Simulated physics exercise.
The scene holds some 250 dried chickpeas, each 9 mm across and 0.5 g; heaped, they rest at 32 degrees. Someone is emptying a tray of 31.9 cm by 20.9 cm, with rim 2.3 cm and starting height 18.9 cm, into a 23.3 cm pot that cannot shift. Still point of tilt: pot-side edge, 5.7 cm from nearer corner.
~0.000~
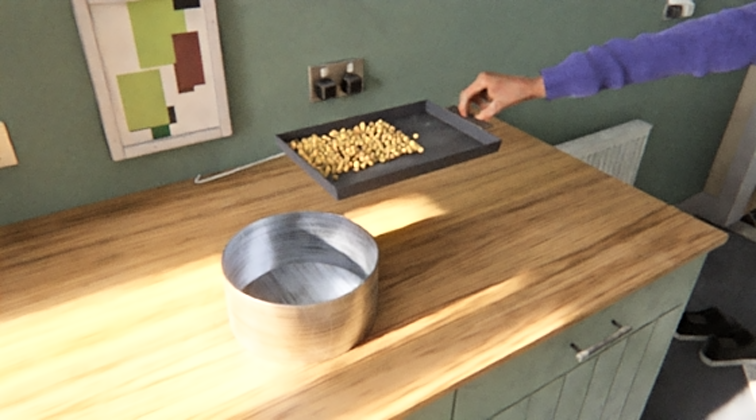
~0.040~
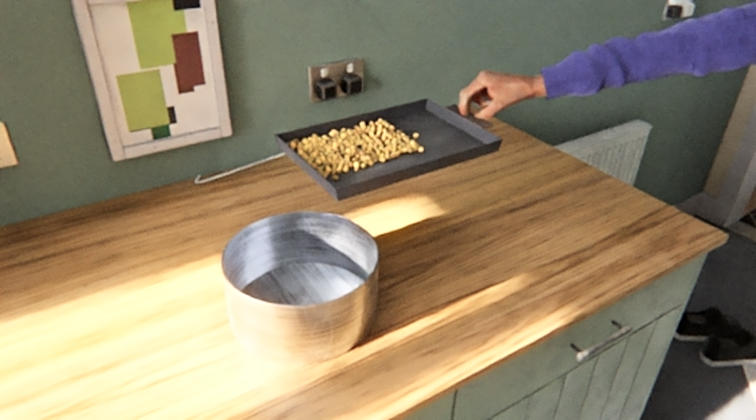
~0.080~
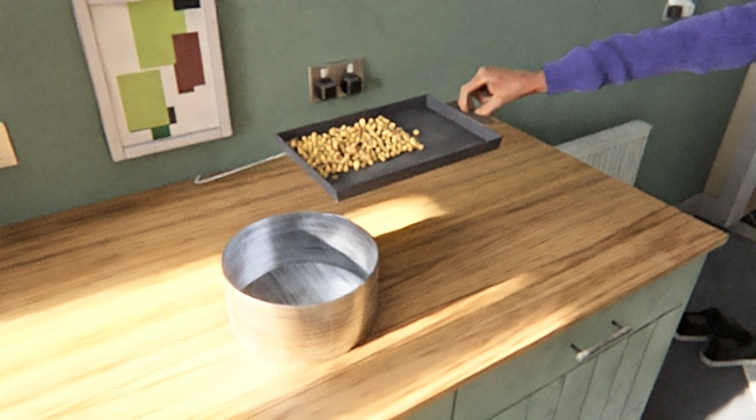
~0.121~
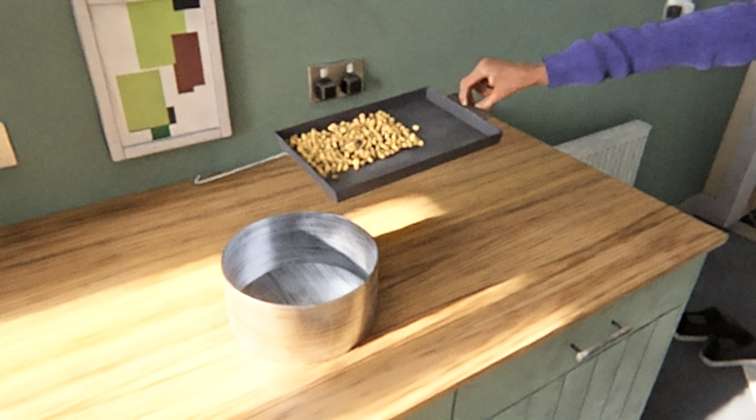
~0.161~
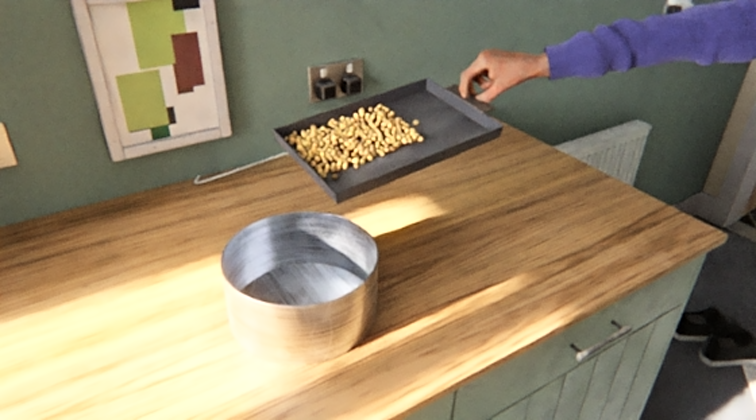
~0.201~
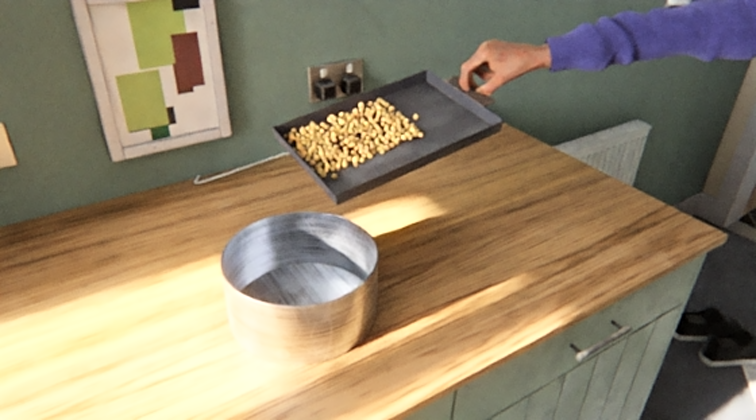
A hand slightly tilts a dark tray of chickpeas down leftward above a metal pot.
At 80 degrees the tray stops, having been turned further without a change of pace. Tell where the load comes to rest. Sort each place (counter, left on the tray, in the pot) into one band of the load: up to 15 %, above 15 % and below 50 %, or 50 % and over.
Counter: Up to 15 %; left on the tray: 50 % and over; pot: Up to 15 %.
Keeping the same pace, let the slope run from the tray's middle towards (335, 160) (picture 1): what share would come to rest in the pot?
Roughly 0 per cent.
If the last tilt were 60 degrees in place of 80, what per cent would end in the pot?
In that case some 5 per cent.
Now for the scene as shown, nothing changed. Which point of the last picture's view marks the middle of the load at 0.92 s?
Approx. (333, 154).
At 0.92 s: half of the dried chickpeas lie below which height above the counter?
The halfway mark sits at about 24 cm.
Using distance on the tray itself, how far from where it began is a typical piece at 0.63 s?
Roughly 7 cm.
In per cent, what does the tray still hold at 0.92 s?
About 100 per cent.
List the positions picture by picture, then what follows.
In the first frame, tray tilt 0 degrees, front corners at (338, 187) and (500, 140); middle of the pieces at (356, 147); pot at (301, 253).
In the second frame, tray tilt 1 degrees, front corners at (338, 188) and (500, 139); middle of the pieces at (356, 146).
In the third frame, tray tilt 2 degrees, front corners at (337, 189) and (500, 136); middle of the pieces at (356, 145).
In the fourth frame, tray tilt 5 degrees, front corners at (337, 190) and (501, 131), lowest corner left front; middle of the pieces at (355, 142).
In the fifth frame, tray tilt 8 degrees, front corners at (337, 192) and (501, 125), lowest corner left front; middle of the pieces at (355, 138).
In the sixth frame, tray tilt 11 degrees, front corners at (336, 193) and (502, 120), lowest corner left front; middle of the pieces at (355, 135); pot at (301, 253). The tray's pace is about 75 degrees a second.
Then, at 0.63 s, tilt 44 degrees; the tray holds 100 %, the pot 0 %.
After 0.92 s, tilt 66 degrees; the tray holds 100 %, the pot 0 %.
After 1.30 s, tilt 80 degrees; the tray holds 95 %, the pot 5 %.
At rest (1.8 s), counter 0 %, tray 95 %, pot 5 %.
